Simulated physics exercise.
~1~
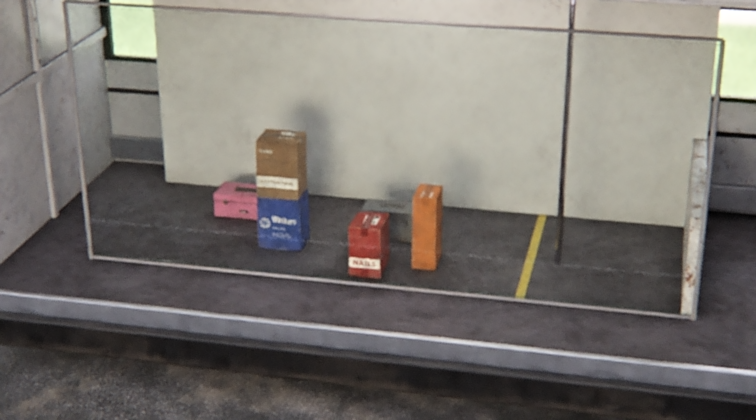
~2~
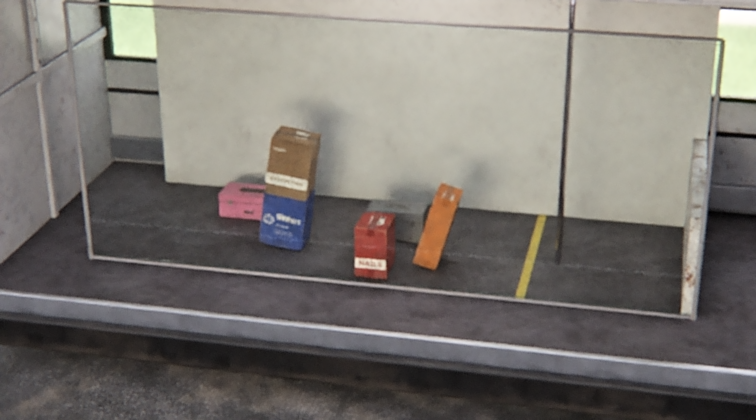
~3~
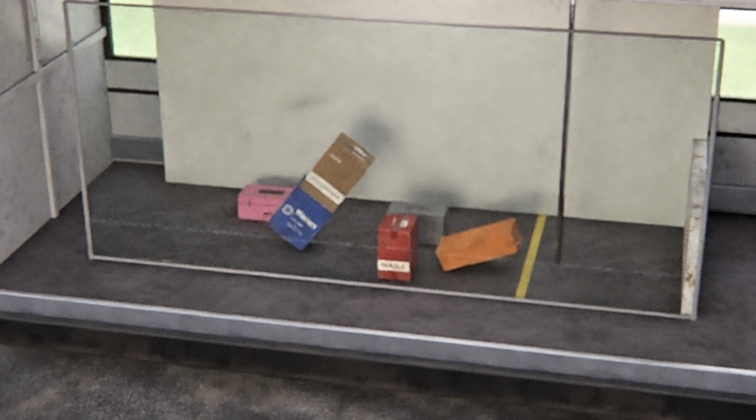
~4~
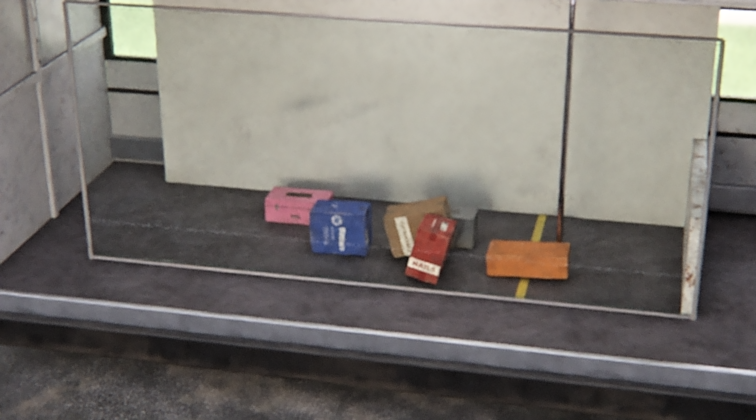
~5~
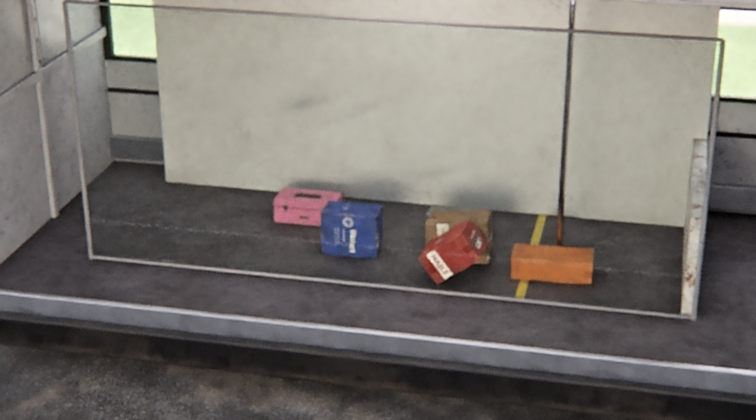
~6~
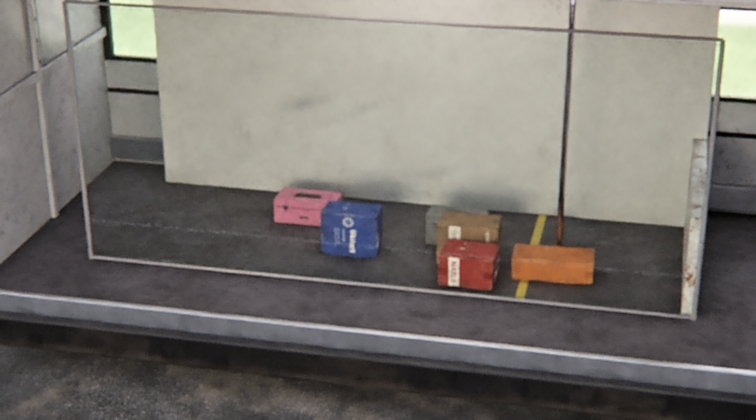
The video shows several boxes sliding right across a dark floor as a tall orange box topples and crosses a yellow line, a brown pack tumbles off a blue one, and a red pack tips over, with all except the orange box stopping short of the line.
